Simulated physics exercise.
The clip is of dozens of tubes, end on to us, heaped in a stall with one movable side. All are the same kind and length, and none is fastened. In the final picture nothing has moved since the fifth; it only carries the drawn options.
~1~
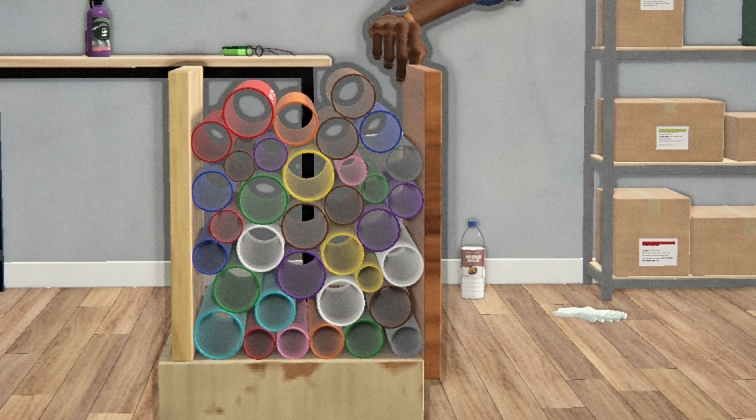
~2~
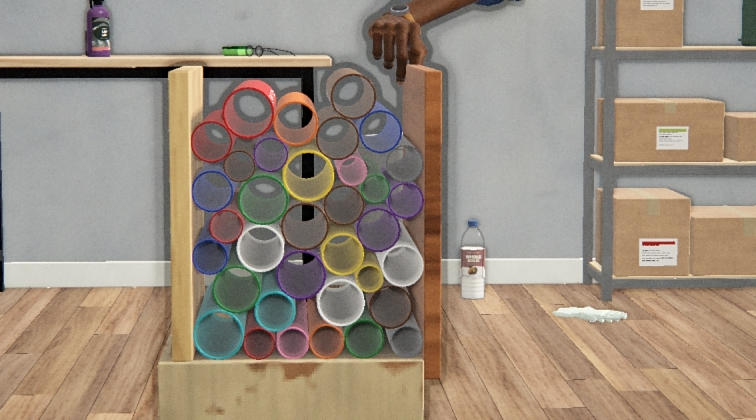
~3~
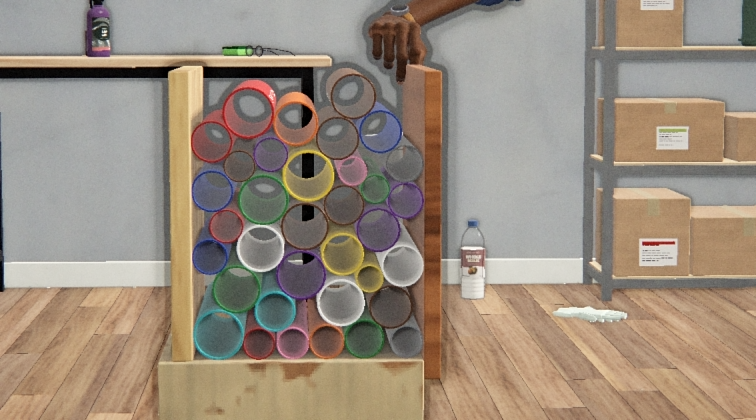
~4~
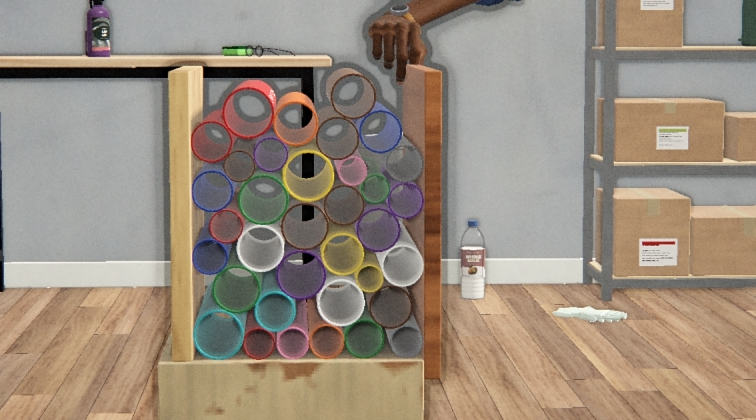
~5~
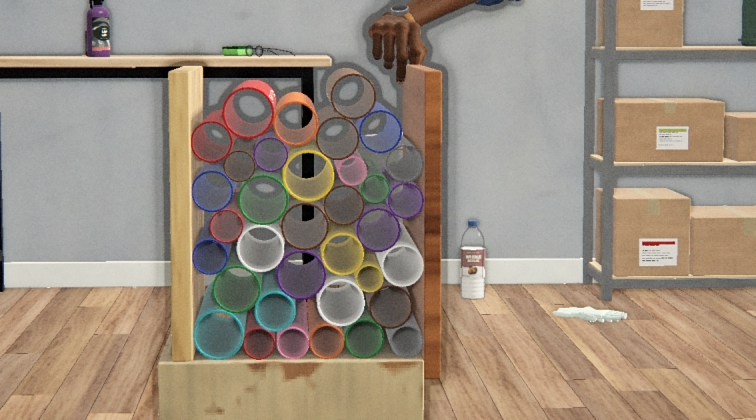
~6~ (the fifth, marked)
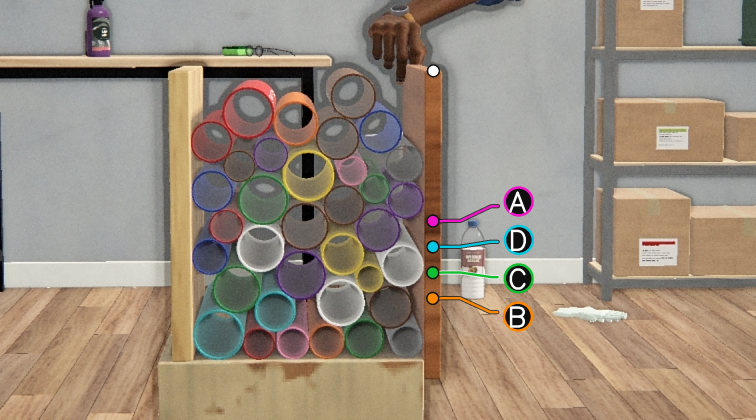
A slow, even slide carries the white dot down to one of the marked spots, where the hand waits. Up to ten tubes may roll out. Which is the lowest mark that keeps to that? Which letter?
Mark C is as low as it can go.
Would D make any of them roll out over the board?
Yes.
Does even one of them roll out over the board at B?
At B: Yes.
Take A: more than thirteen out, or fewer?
It loses fewer than thirteen.
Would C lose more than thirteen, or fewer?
Fewer than thirteen.
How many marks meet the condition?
Three of them.
On the marked copy, A at (433, 221); B at (433, 299); C at (433, 273); D at (433, 247); the white dot at (433, 71).
Taking C. A third of the way, top of the board (424, 157).
Two thirds of the way, top of the board (424, 252).
When it is over, top of the board (424, 272), about seven out over the board.
As for the rest, A two out over the board; B more than ten out over the board; D about six out over the board.
